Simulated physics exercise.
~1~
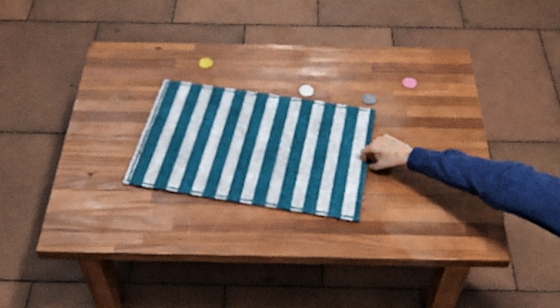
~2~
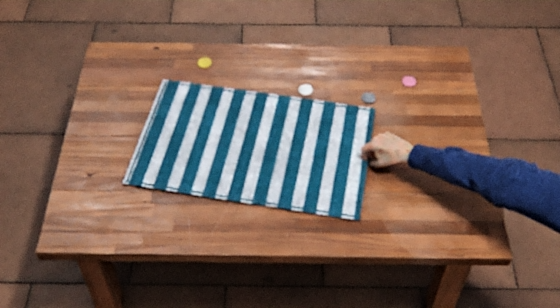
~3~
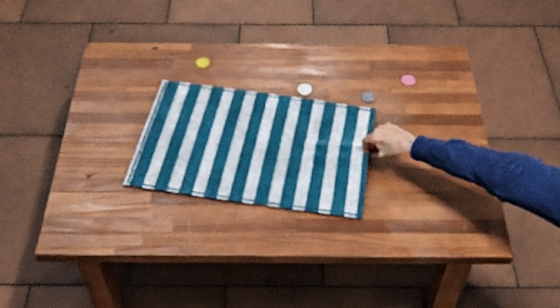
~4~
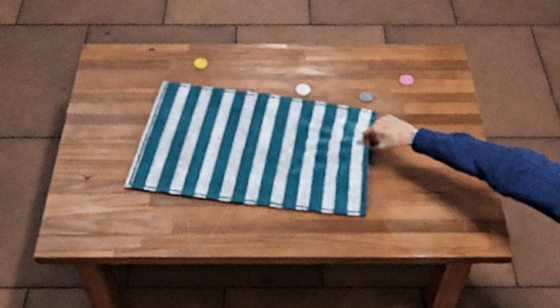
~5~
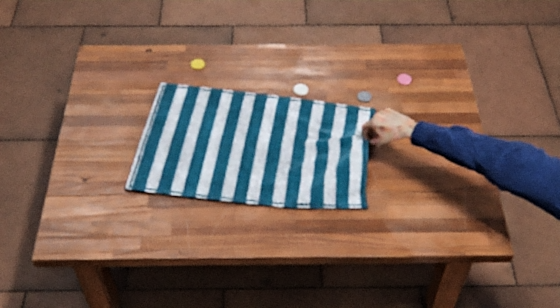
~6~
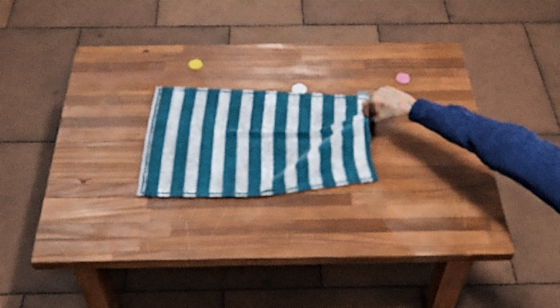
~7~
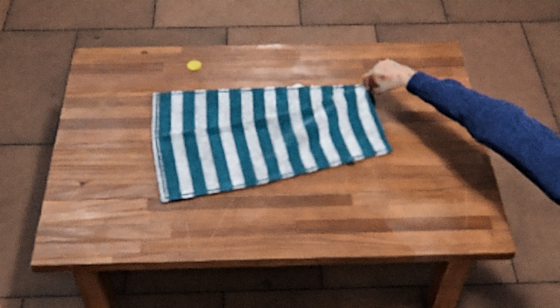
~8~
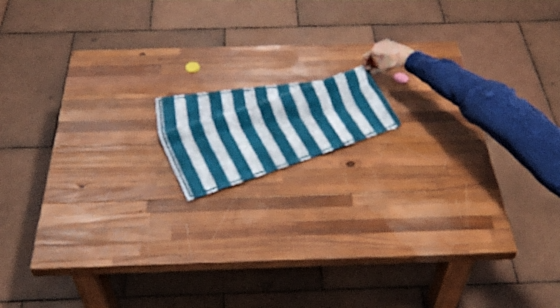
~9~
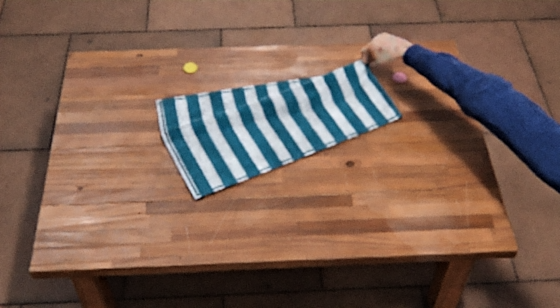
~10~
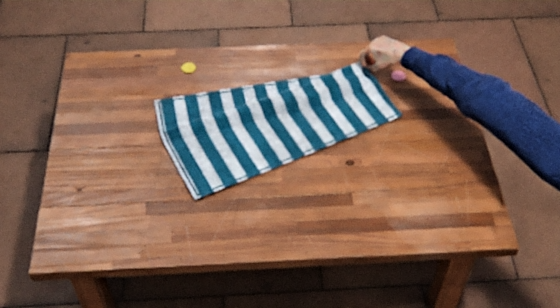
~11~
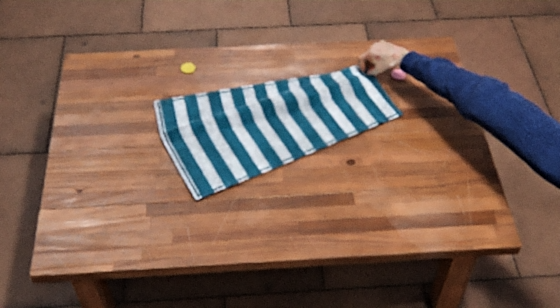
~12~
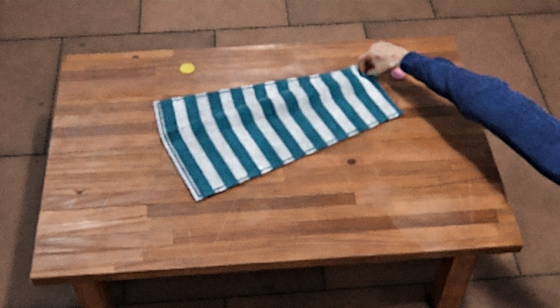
On a wooden table standing on a tiled floor, a teal and white striped napkin lies flat, with a yellow badge, a white cap, a grey token and a pink disc beyond its far edge. A hand in a blue sleeve reaches in from the right and pinches the napkin's right side. It draws the fabric away from the viewer and slightly right, so the near edge swings up and the cloth slants. The napkin slides over the white cap and the grey token, hiding both. The hand then stays at the far corner, with the rumpled napkin almost still, the yellow badge in the open and the pink disc beside the fingers, uncovered by fabric.
